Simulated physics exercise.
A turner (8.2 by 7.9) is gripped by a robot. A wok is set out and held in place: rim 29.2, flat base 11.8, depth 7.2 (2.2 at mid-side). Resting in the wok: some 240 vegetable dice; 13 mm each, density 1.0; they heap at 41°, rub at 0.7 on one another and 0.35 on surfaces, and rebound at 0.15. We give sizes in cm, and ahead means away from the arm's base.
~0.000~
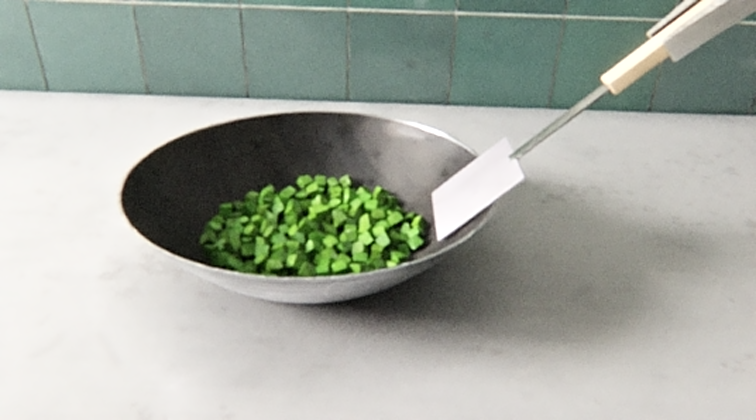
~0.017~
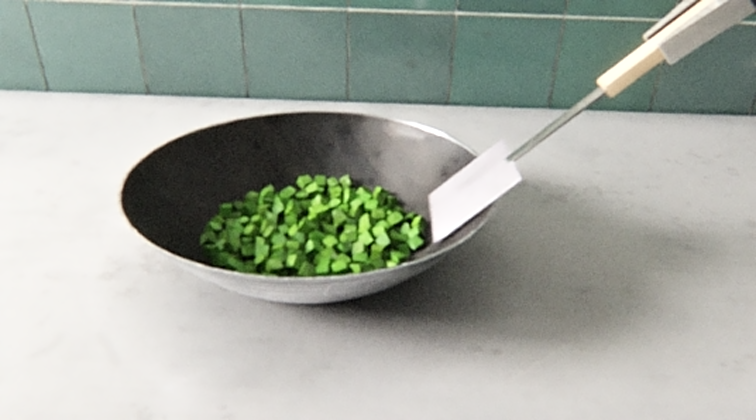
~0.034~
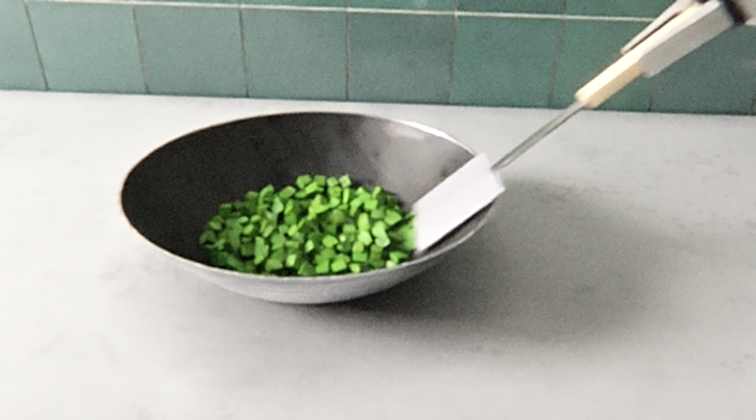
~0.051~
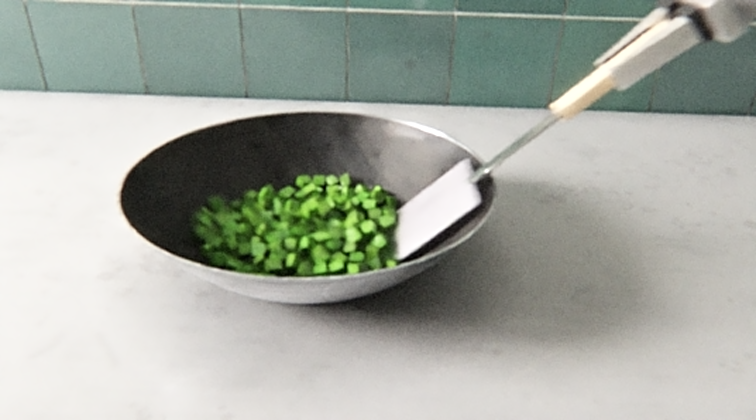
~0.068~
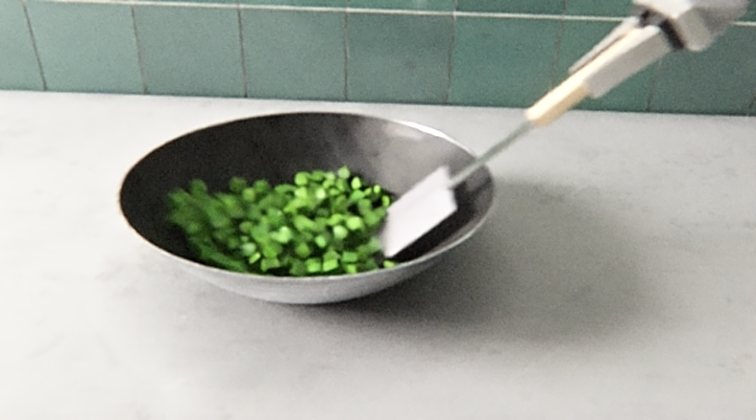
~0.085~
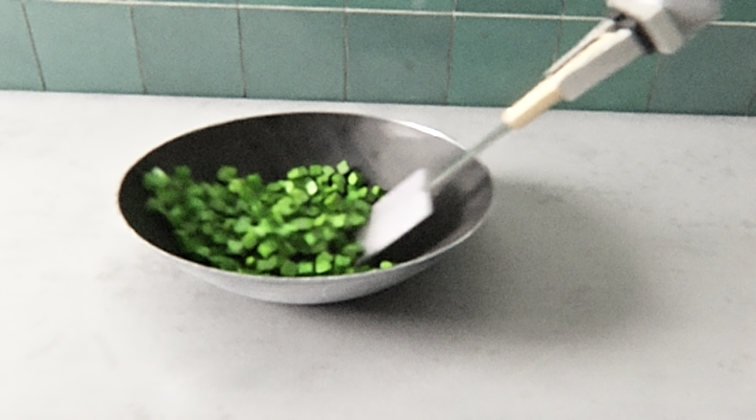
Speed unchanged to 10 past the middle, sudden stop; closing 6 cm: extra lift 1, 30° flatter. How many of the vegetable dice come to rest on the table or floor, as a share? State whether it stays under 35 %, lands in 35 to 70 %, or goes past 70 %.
It lands in 35 to 70 %.
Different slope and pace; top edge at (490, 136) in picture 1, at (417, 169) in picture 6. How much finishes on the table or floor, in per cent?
About 40 per cent.
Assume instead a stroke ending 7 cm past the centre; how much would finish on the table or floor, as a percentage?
My guess would be around 15 per cent.
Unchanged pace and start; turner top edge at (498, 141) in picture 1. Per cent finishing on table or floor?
About 45%.
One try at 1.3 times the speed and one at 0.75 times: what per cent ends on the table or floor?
First try around 50 %, second try around 30 %.
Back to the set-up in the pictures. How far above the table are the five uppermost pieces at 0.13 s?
I'd put them at about 9 centimetres above the table.
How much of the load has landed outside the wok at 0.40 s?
That would be near 10 per cent, give or take.
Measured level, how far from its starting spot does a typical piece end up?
About 12 cm.
After 0.13 s, sloping 44°, highest piece 10 above the table; 234 in the wok, 2 on the blade or in flight.
After 0.17 s, sloping 35°, highest piece 12 above the table; 228 in the wok, 8 on the blade or in flight.
After 0.40 s, sloping 14°, highest piece 11 above the table; 132 in the wok, 28 on the table or floor, 76 on the blade or in flight.
After 1.45 s, sloping 14°, highest piece 8 above the table; 131 in the wok, 105 on the table or floor.
At rest, 131 in the wok, 105 on the table or floor. That is 44 % on the table or floor.
